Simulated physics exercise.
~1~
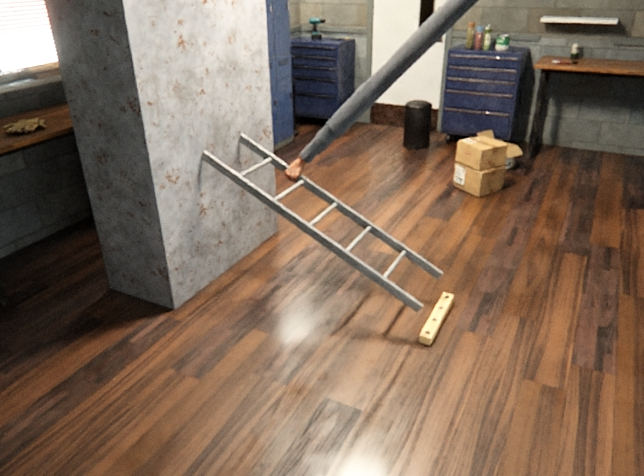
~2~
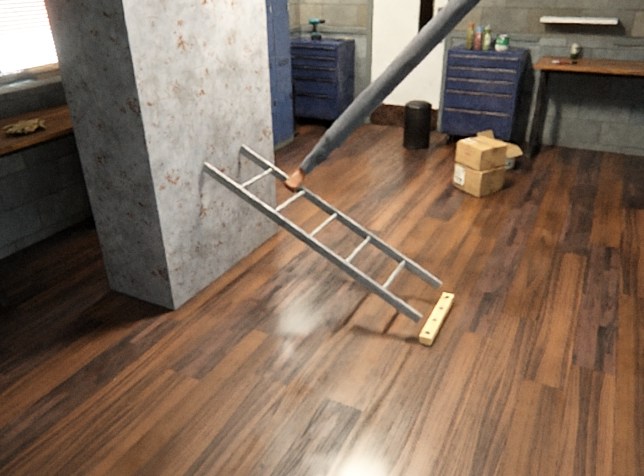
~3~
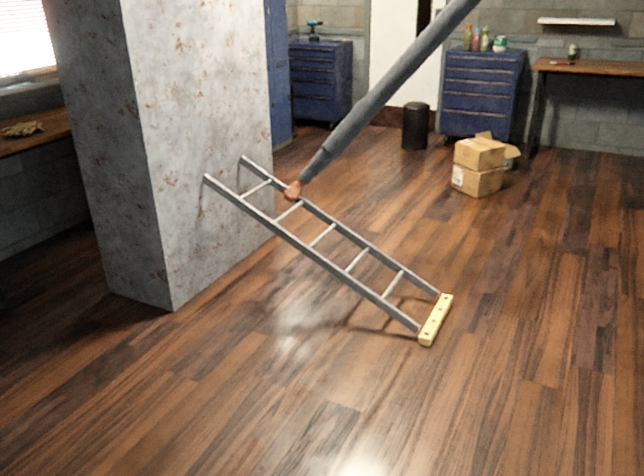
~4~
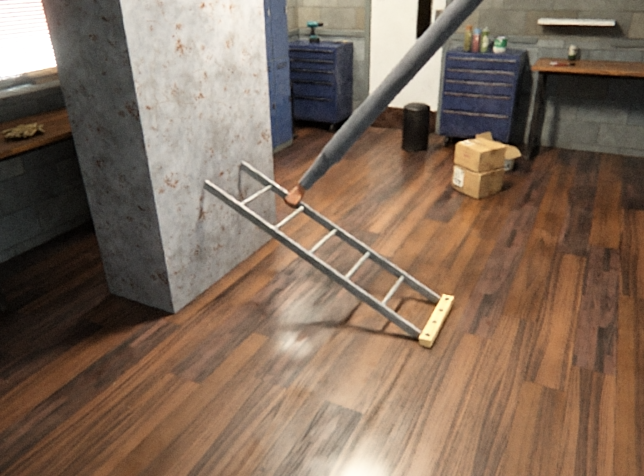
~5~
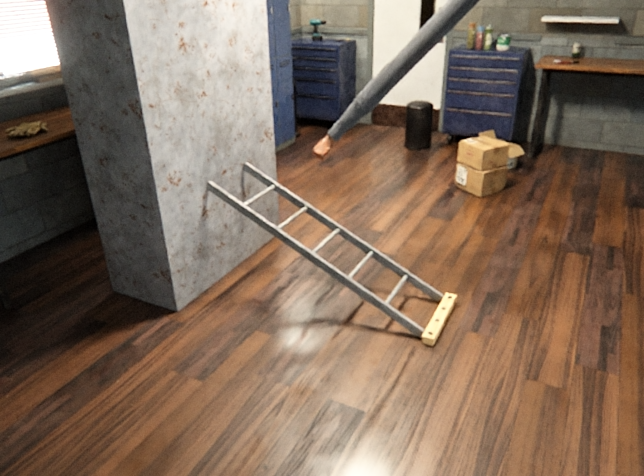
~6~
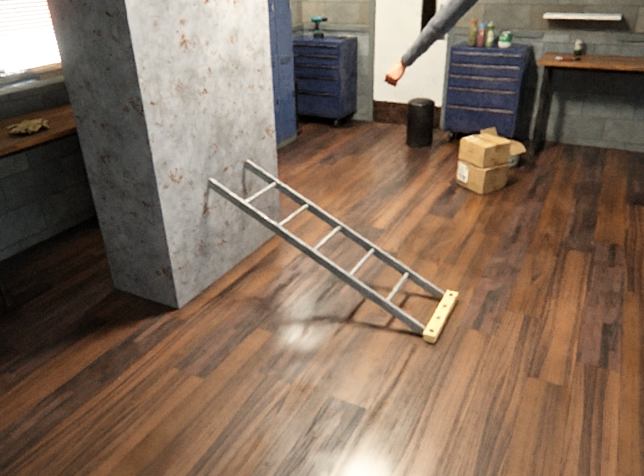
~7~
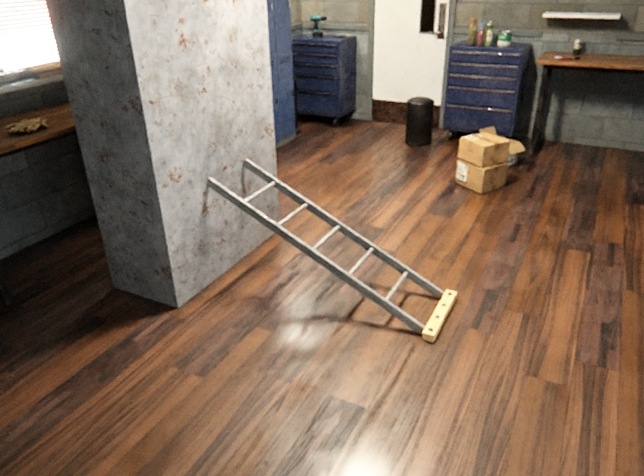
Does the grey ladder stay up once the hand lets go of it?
Yes, the grey ladder holds its place, still leaning against the pillar after the hand draws away.
An arm lowers a grey ladder against a pillar, lets go, and it stays leaning.
